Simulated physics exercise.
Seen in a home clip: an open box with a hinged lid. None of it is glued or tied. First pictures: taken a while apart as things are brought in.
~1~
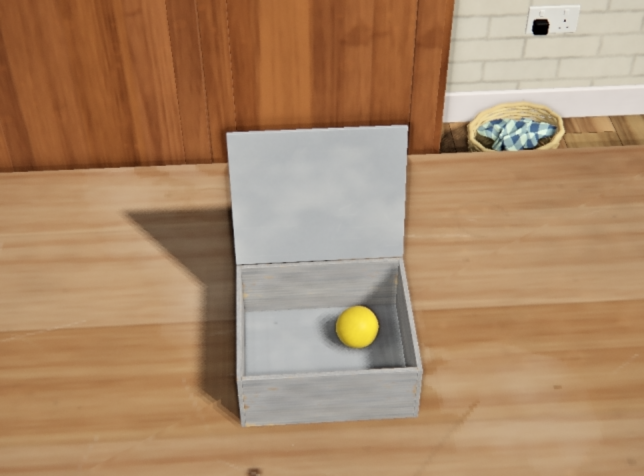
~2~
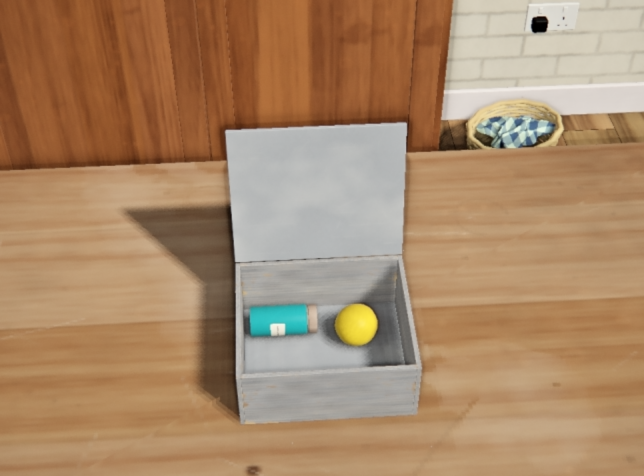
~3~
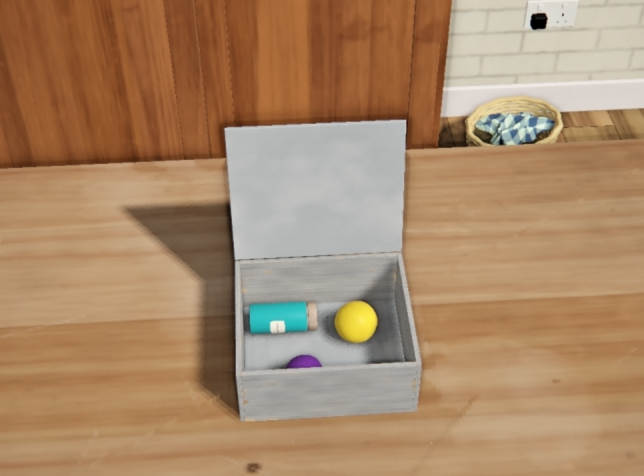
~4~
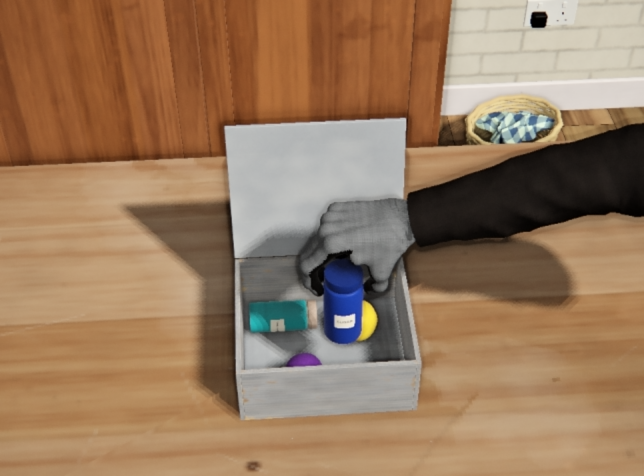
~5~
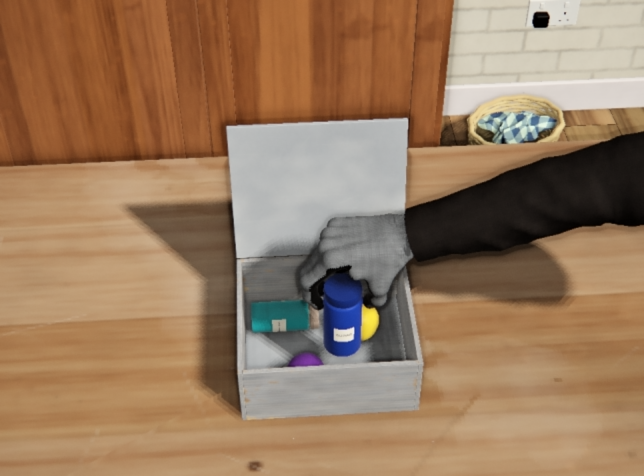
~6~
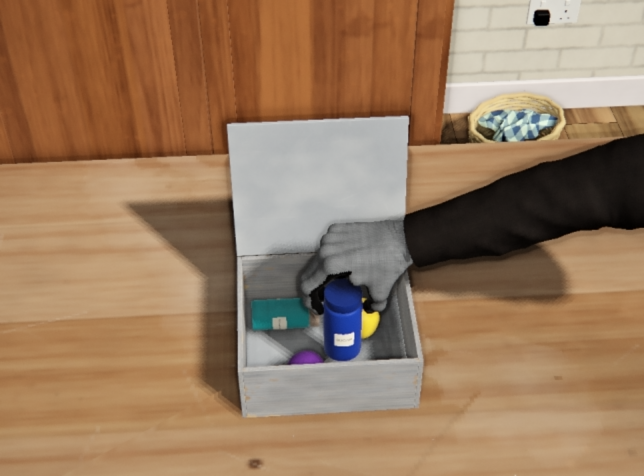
Gloved hand lowering a blue shaker into an open grey box holding a yellow lemon, turquoise shaker and purple object.
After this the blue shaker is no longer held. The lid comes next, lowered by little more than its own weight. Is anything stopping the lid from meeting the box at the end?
Yes, the lid is kept from closing.
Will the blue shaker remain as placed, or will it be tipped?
Looking at the last picture, the blue shaker sits at an angle.
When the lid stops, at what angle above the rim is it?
Angle above rim: About 16°.
Then, 0.40 s after the last picture, blue shaker tipped 32° from how it was near (374, 338).
Then, 1.40 s after the last picture, lid 73° above the rim; blue shaker tipped 37° from how it was near (371, 326).
Then, 1.70 s after the last picture, lid 48° above the rim; blue shaker tipped 38° from how it was near (370, 322); yellow lemon rolled a little; purple lemon rolled a little.
Then, 1.90 s after the last picture, lid 26° above the rim; blue shaker tipped 39° from how it was near (368, 319); yellow lemon rolled a little; purple lemon rolled a little.
At rest, lid 15° above the rim; tipped over in the box, blue shaker; the other 3 in place. Seen from the same camera at the end, blue shaker near (368, 318).
